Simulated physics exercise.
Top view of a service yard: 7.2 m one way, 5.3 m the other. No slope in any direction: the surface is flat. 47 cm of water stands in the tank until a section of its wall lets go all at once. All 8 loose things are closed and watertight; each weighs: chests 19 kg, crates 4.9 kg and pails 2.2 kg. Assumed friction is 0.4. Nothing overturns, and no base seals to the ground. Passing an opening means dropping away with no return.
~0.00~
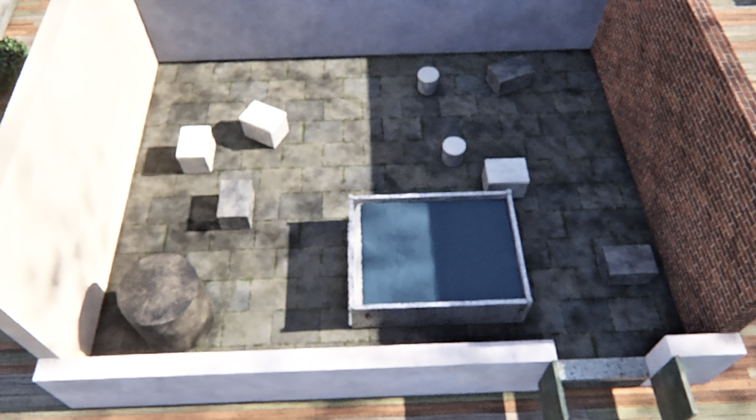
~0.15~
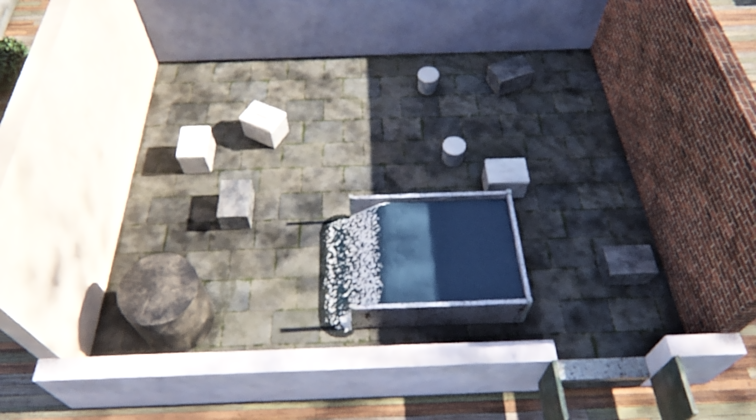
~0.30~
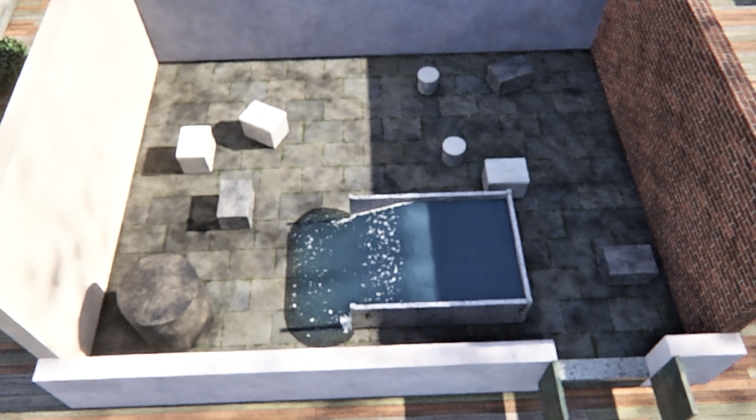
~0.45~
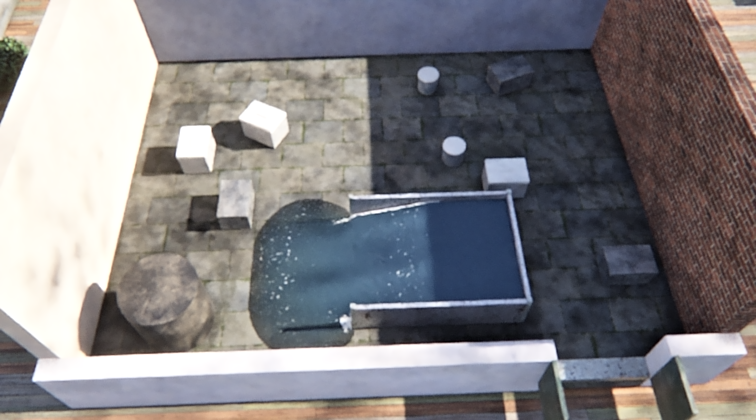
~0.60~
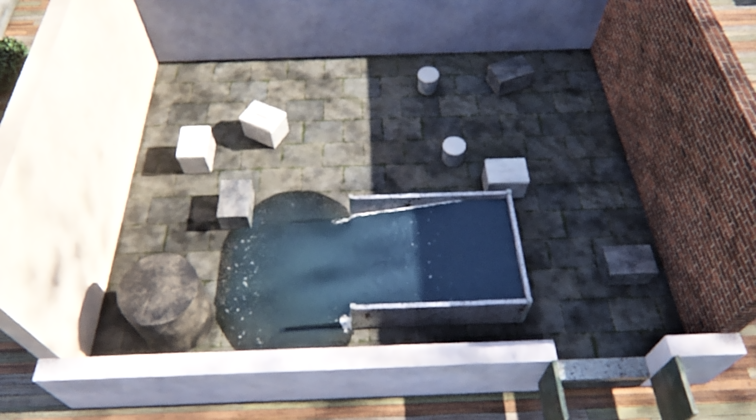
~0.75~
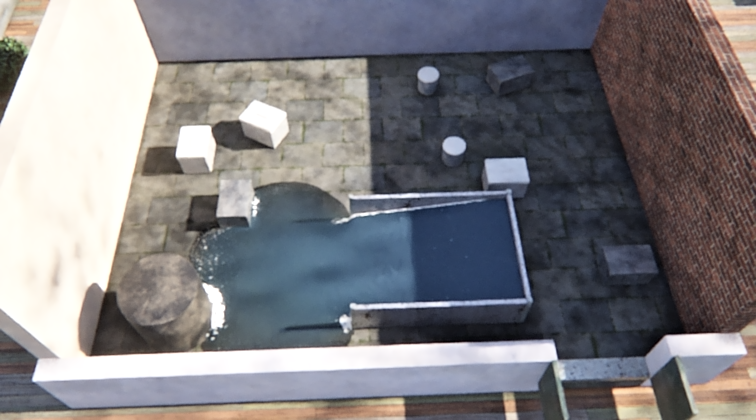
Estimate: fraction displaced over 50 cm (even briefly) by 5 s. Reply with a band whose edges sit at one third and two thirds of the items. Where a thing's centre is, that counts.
Band: Under one third.
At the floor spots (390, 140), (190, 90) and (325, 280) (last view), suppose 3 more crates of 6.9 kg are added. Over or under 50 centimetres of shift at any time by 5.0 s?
Check, in order - not exceeded, exceeded, exceeded.
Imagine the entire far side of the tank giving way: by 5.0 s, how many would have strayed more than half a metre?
Count: 4.
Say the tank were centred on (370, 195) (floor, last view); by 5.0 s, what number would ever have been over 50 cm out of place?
The count would be 2.
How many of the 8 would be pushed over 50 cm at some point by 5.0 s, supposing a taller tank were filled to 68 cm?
The count would be 3.
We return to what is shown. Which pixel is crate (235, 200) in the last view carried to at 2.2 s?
(148, 152), roughly.
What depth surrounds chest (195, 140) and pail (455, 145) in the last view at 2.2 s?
Depths: Near 5 cm, then near 0 cm.
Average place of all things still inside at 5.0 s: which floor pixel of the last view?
Around (401, 130).
After 1.1 s 0 of 8 are over 50 cm from their spots; 0 afloat.
After 2.2 s 1 of 8 are over 50 cm from their spots; 1 afloat.
After 3.5 s 2 of 8 are over 50 cm from their spots; 1 afloat.
After 5.0 s 2 of 8 are over 50 cm from their spots, and 2 have been at some point; 2 afloat.
